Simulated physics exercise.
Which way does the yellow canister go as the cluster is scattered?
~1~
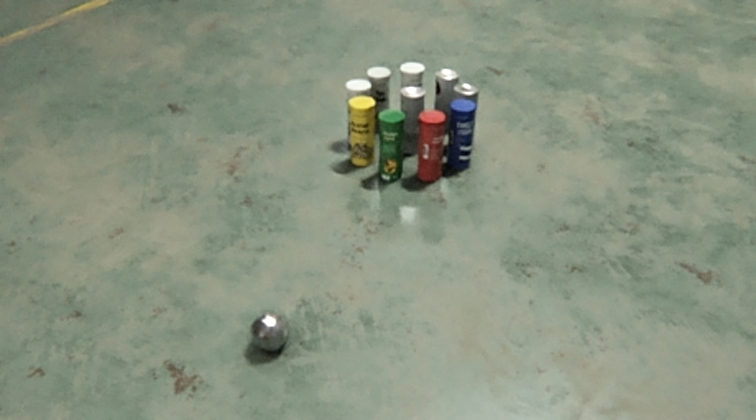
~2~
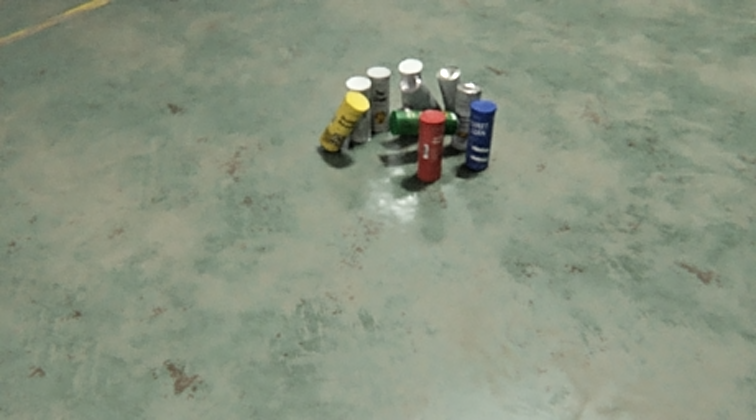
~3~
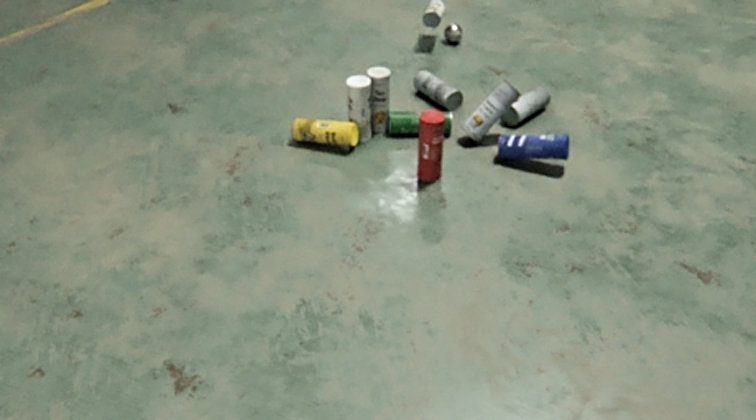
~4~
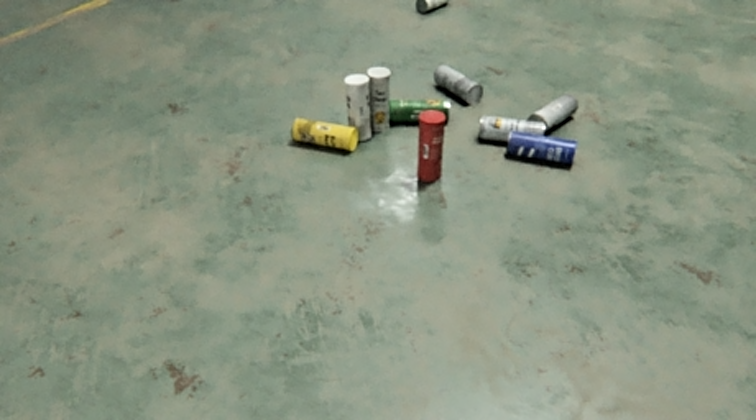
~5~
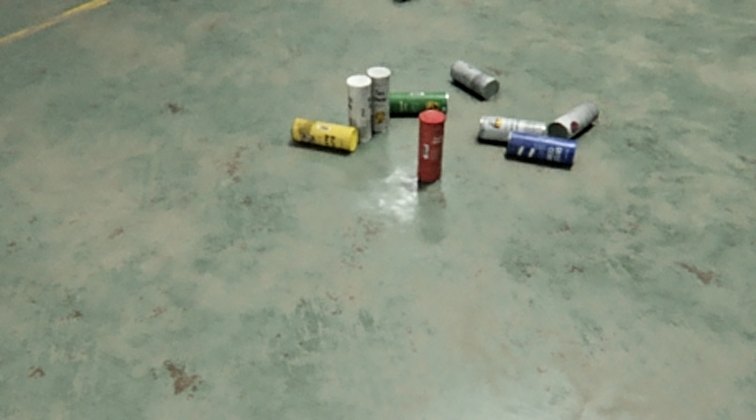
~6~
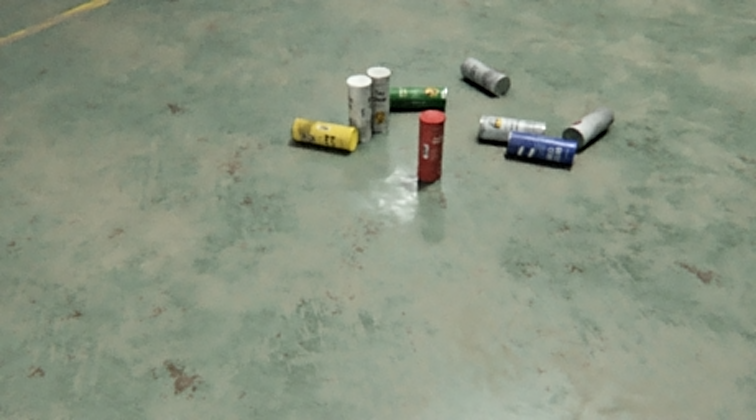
The yellow canister tips over and moves to the left, ending up on its side.
